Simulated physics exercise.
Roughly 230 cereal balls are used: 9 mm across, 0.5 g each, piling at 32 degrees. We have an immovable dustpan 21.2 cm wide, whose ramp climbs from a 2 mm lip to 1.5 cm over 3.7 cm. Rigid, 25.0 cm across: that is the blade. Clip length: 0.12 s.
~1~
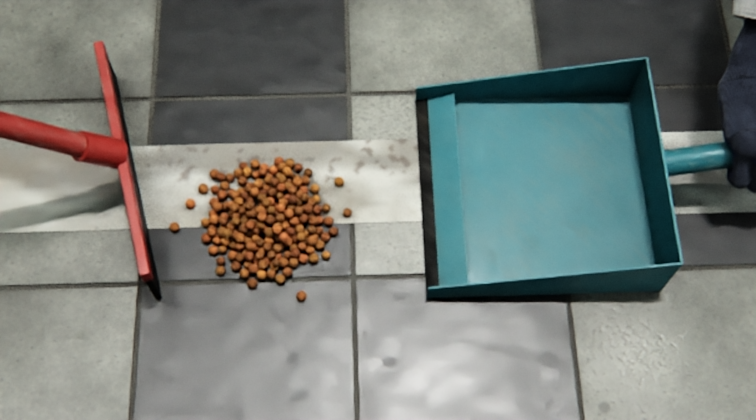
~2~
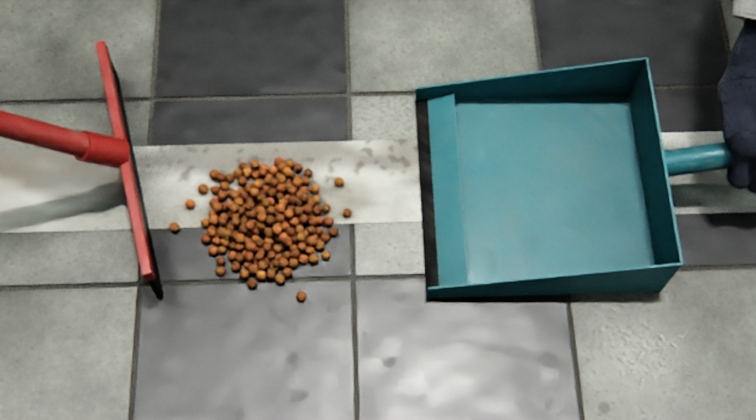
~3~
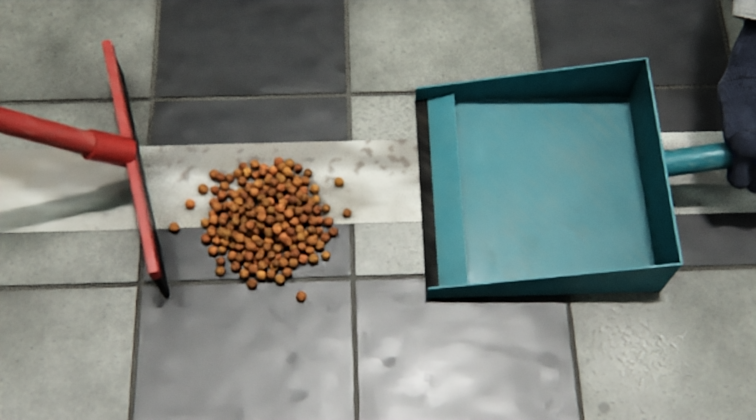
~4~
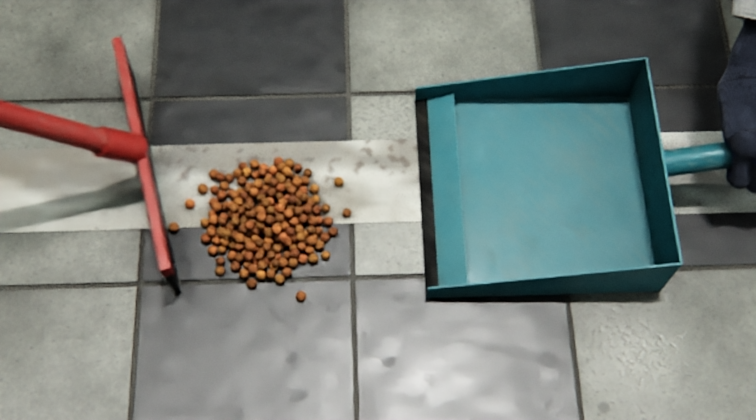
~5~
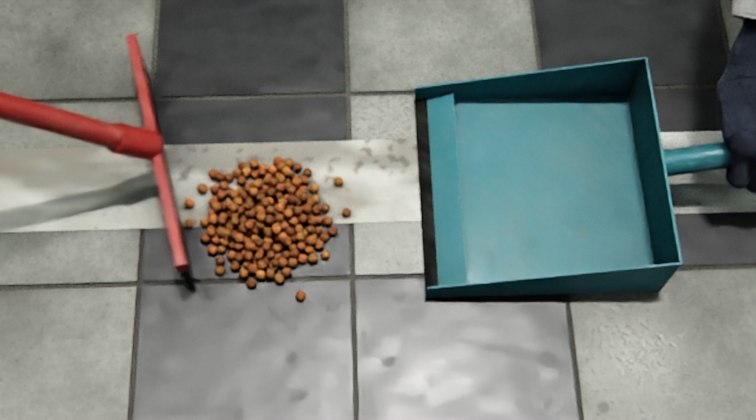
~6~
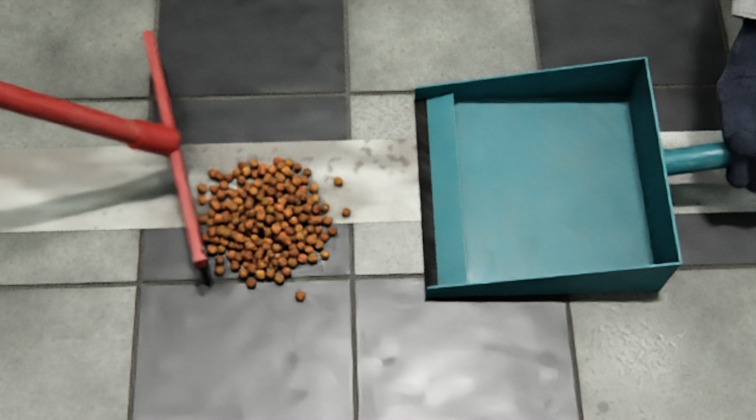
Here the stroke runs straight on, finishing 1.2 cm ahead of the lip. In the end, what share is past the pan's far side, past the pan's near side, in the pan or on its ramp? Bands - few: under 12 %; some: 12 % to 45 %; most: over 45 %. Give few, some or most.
Past the pan's far side: Few, past the pan's near side: Few, in the pan or on its ramp: Some.
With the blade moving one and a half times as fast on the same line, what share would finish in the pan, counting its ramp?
It would be around 50 percent.
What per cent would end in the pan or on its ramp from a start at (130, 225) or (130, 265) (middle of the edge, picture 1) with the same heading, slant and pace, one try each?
Close to 35 in a hundred, then close to 25 in a hundred.
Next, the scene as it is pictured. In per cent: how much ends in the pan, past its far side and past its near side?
Far side 10, near side 5, pan 35.
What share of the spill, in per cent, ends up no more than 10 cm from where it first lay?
Roughly 10 in a hundred.
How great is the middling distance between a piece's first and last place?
I'd put it near 16 cm.
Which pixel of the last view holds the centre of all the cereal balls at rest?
I'd put it at about (418, 176).
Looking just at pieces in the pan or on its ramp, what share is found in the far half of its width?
Something like 60 per cent of the catch.
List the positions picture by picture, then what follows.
The first picture shows blade from (147, 275) to (101, 51), moved 0.0 cm, 0 of the pieces shifted so far; middle of the pieces at (270, 215); pan at (553, 191).
The second picture shows blade from (149, 275) to (103, 51), moved 0.2 cm, 0 of the pieces shifted so far; middle of the pieces at (269, 215).
The third picture shows blade from (155, 273) to (109, 50), moved 0.8 cm, 0 of the pieces shifted so far; middle of the pieces at (269, 215).
The fourth picture shows blade from (167, 270) to (120, 48), moved 1.8 cm, 0 of the pieces shifted so far; middle of the pieces at (269, 215).
The fifth picture shows blade from (182, 266) to (134, 44), moved 3.3 cm, 1 of the pieces shifted so far; middle of the pieces at (269, 215).
The sixth picture shows blade from (200, 262) to (150, 41), moved 4.9 cm, 7 of the pieces shifted so far; middle of the pieces at (269, 215); pan at (552, 191).
Then, 0.15 s after the last picture, middle of the blade 13 cm from the lip; 0 % over the lip, far side 0 %, near side 5 %.
Then, 0.25 s after the last picture, middle of the blade 7 cm from the lip; 5 % over the lip, far side 5 %, near side 5 %.
Then, 0.48 s after the last picture, middle of the blade 4 cm from the lip; 40 % over the lip, far side 5 %, near side 5 %.
In the end, far side 10 %, near side 5 %, pan 35 %, in front of the lip or behind the blade 50 %.
